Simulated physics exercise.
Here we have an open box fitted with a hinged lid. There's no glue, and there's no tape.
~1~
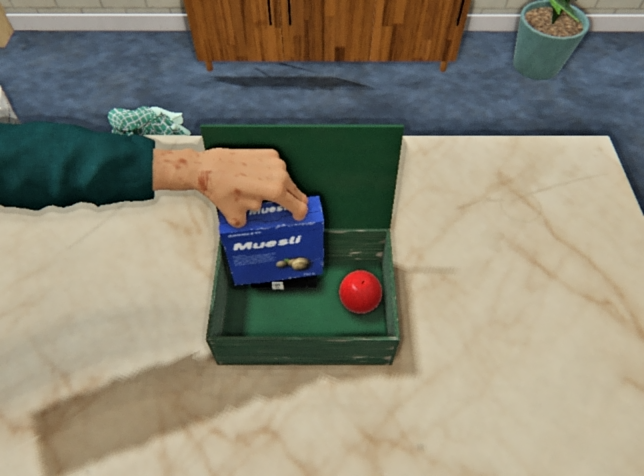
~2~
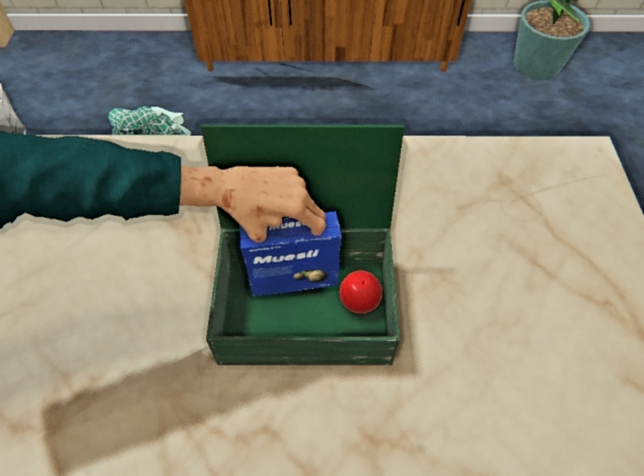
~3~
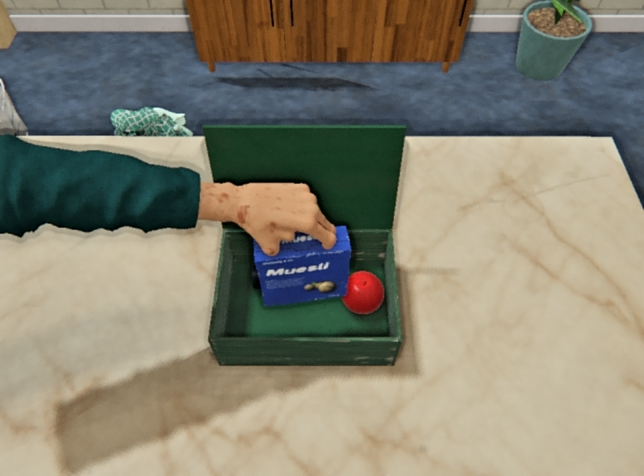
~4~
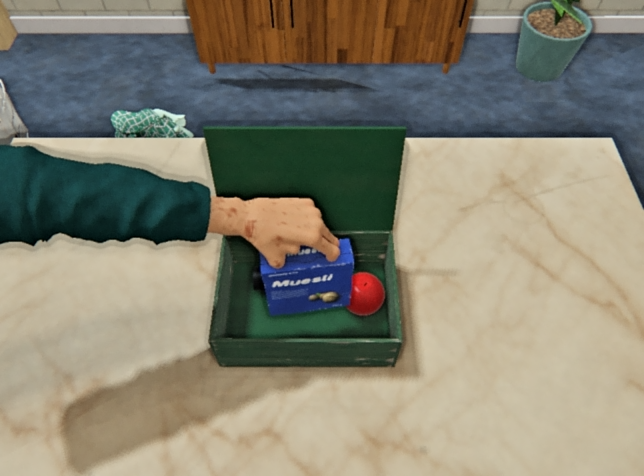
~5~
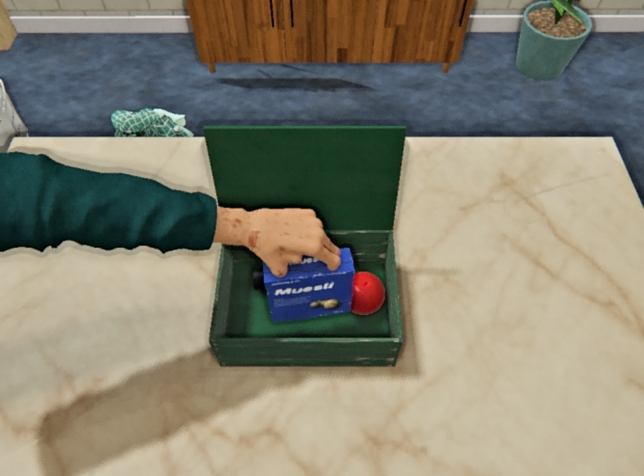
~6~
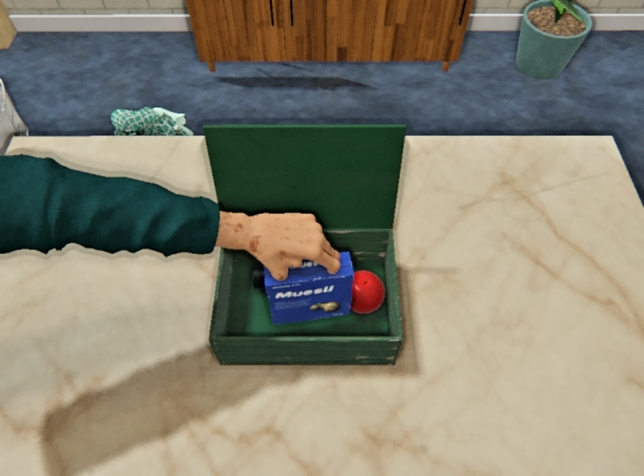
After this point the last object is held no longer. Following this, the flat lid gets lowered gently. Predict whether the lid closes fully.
Stuck open.
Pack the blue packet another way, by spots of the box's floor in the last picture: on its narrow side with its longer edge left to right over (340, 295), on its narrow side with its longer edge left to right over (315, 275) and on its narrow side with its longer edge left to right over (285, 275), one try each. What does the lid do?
With the first placement it closes properly, with the second it closes properly, and with the third it closes properly.
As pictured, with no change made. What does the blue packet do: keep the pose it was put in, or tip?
Well, it stays just as set.
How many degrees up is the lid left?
I'd put it at roughly 14°.
Then, 0.70 s after the last picture, blue packet slid about its own width near (310, 312).
Then, 1.50 s after the last picture, lid 66° above the rim; blue packet slid about its own width near (310, 312).
Then, 1.80 s after the last picture, lid 35° above the rim; blue packet slid about its own width near (310, 312).
At rest, lid 15° above the rim; moved from the start, blue packet; the other 2 in place. Seen from the same camera at the end, blue packet near (310, 312).
